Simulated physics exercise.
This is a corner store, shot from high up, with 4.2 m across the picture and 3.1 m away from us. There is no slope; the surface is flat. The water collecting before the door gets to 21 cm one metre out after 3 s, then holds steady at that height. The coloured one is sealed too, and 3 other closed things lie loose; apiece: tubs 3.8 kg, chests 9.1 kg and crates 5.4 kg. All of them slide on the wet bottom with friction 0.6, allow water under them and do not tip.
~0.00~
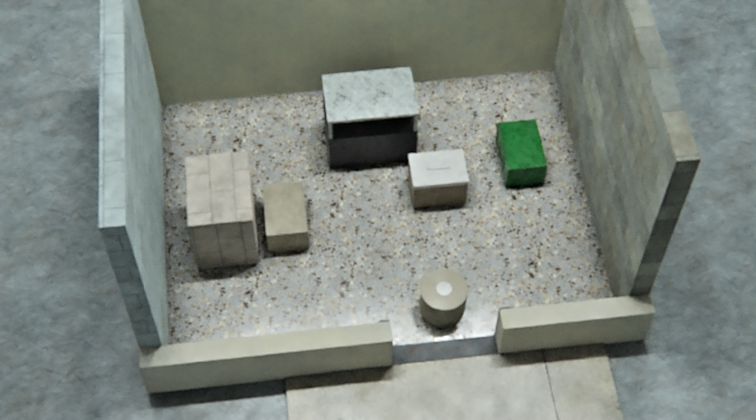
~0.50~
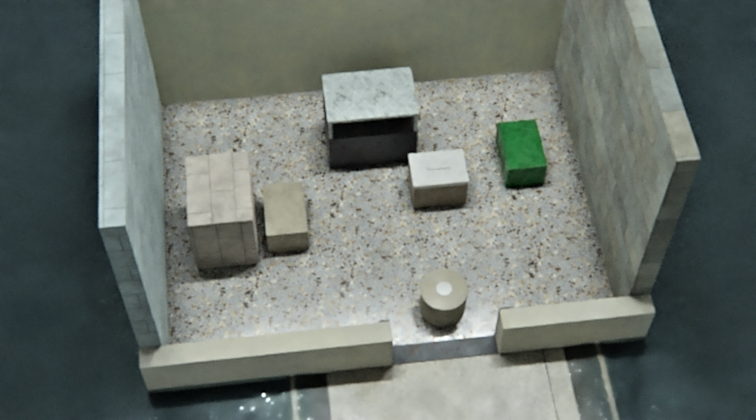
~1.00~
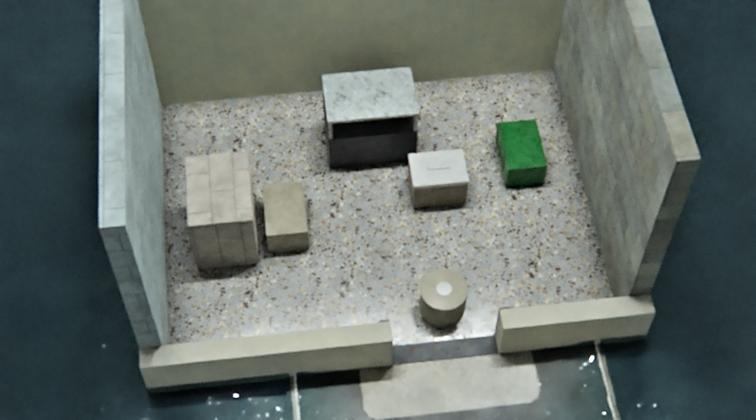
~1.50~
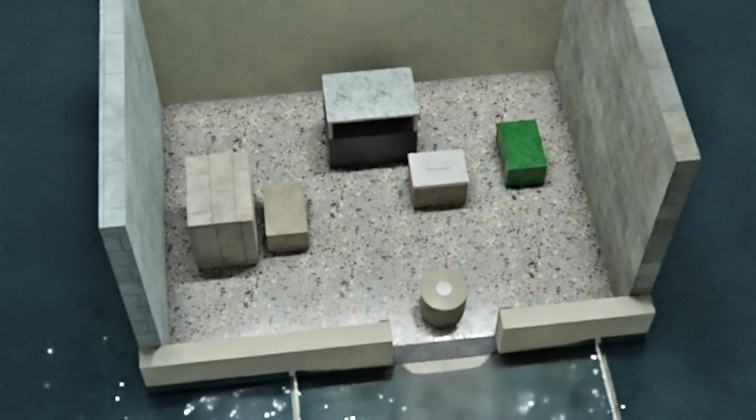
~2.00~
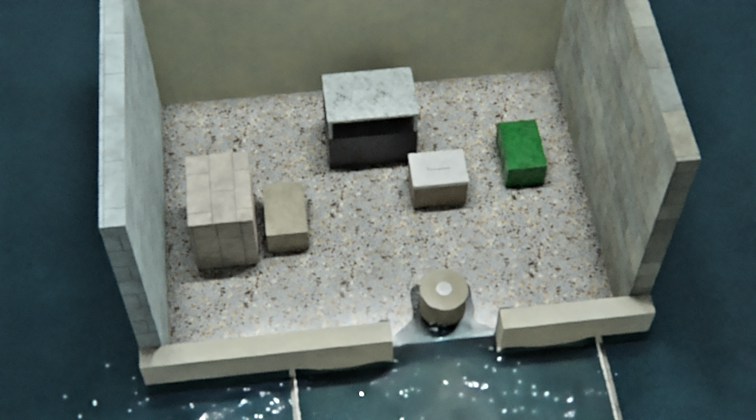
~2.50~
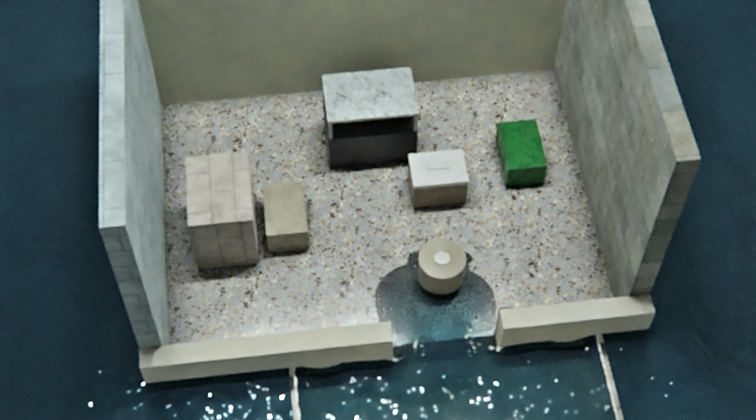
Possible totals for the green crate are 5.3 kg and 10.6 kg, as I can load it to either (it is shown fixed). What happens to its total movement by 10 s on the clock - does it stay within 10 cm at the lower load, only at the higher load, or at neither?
The heavier option is still too light.
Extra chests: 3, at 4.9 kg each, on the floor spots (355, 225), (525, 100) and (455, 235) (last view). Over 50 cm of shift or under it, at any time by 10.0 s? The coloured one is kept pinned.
Result, in turn - exceeds it; falls shy; exceeds it.
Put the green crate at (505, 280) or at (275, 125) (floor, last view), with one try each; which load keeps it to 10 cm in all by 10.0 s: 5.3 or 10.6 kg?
In order, no load succeeds and no load succeeds.
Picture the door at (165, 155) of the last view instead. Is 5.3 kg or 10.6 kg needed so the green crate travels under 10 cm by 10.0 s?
Result: Neither option suffices.
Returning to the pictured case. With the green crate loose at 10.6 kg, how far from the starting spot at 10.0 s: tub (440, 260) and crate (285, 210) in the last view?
The first is 250 cm from its start, the second 100 cm.
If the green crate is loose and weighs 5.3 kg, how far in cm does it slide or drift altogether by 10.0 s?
Adding it all up, something like 200 cm.
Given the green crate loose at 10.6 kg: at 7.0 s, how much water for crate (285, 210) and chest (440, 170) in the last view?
3 and 10 cm.
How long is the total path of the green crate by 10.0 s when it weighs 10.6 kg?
I'd say close to 140 cm in total.
After 3.5 s the green crate would be 0 cm from its start with 5.3 kg and 0 cm from its start with 10.6 kg; 1 cm of water round it then.
After 4.5 s the green crate would be 36 cm from its start with 5.3 kg and 26 cm from its start with 10.6 kg; 4 cm of water round it then.
After 7.0 s the green crate would be 90 cm from its start with 5.3 kg and 88 cm from its start with 10.6 kg; 12 cm of water round it then.
After 10.0 s the green crate would be 29 cm from its start with 5.3 kg and 53 cm from its start with 10.6 kg; 12 cm of water round it then.
